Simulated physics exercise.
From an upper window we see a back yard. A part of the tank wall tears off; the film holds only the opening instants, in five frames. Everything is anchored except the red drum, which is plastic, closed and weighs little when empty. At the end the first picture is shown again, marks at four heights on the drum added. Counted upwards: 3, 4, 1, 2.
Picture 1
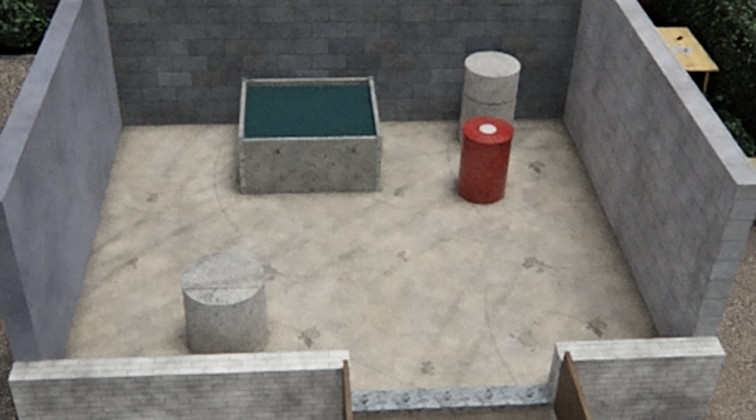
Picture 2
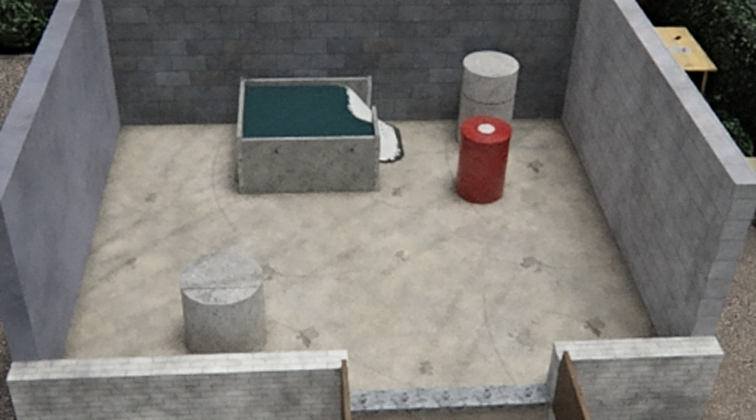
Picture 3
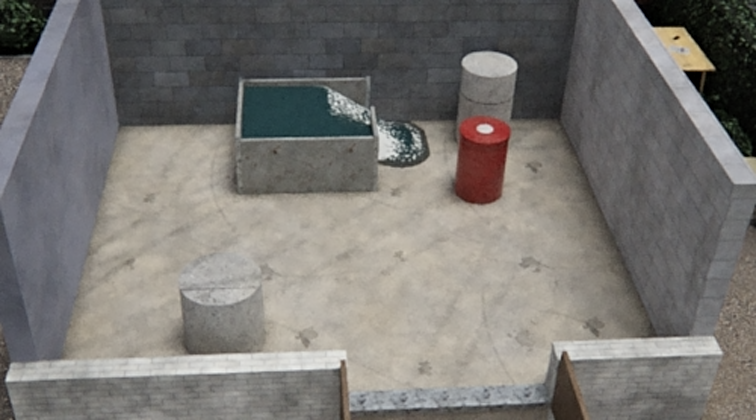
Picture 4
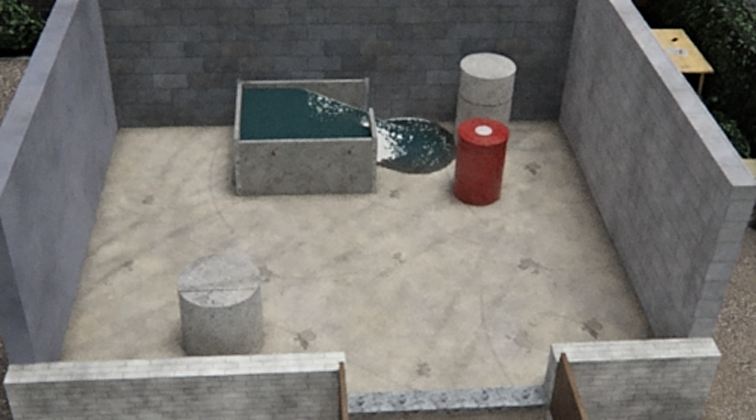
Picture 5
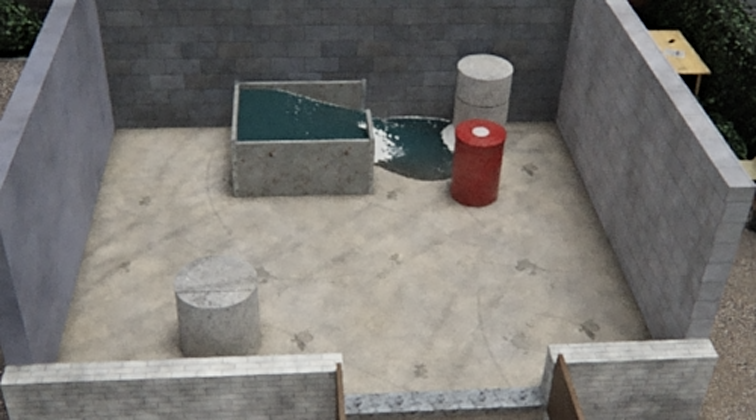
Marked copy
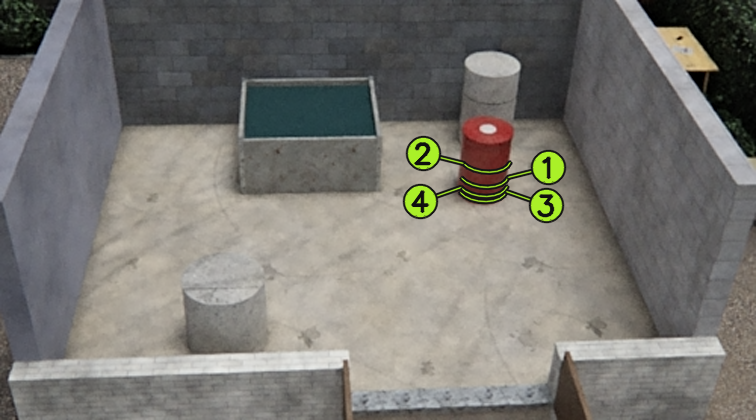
Dark green water pouring from the right side of a concrete tank, spreading across a walled yard to a red drum.
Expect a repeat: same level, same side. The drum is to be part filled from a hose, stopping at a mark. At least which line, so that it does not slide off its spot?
Level 2.
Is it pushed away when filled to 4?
Yes.
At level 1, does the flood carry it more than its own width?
No.
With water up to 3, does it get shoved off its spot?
Yes, that goes wrong.
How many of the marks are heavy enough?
One of the four.
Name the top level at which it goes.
It is 1.
In lime, 1 at (487, 187); 2 at (489, 172); 3 at (486, 201); 4 at (486, 196); from the bottom up 3, 4, 1, 2.
If 1 is chosen, it is pushed about half its own width away.
If 2 is chosen, it does not move.
If 3 is chosen, it is pushed about 5 times its own width away.
If 4 is chosen, it is pushed about twice its own width away.
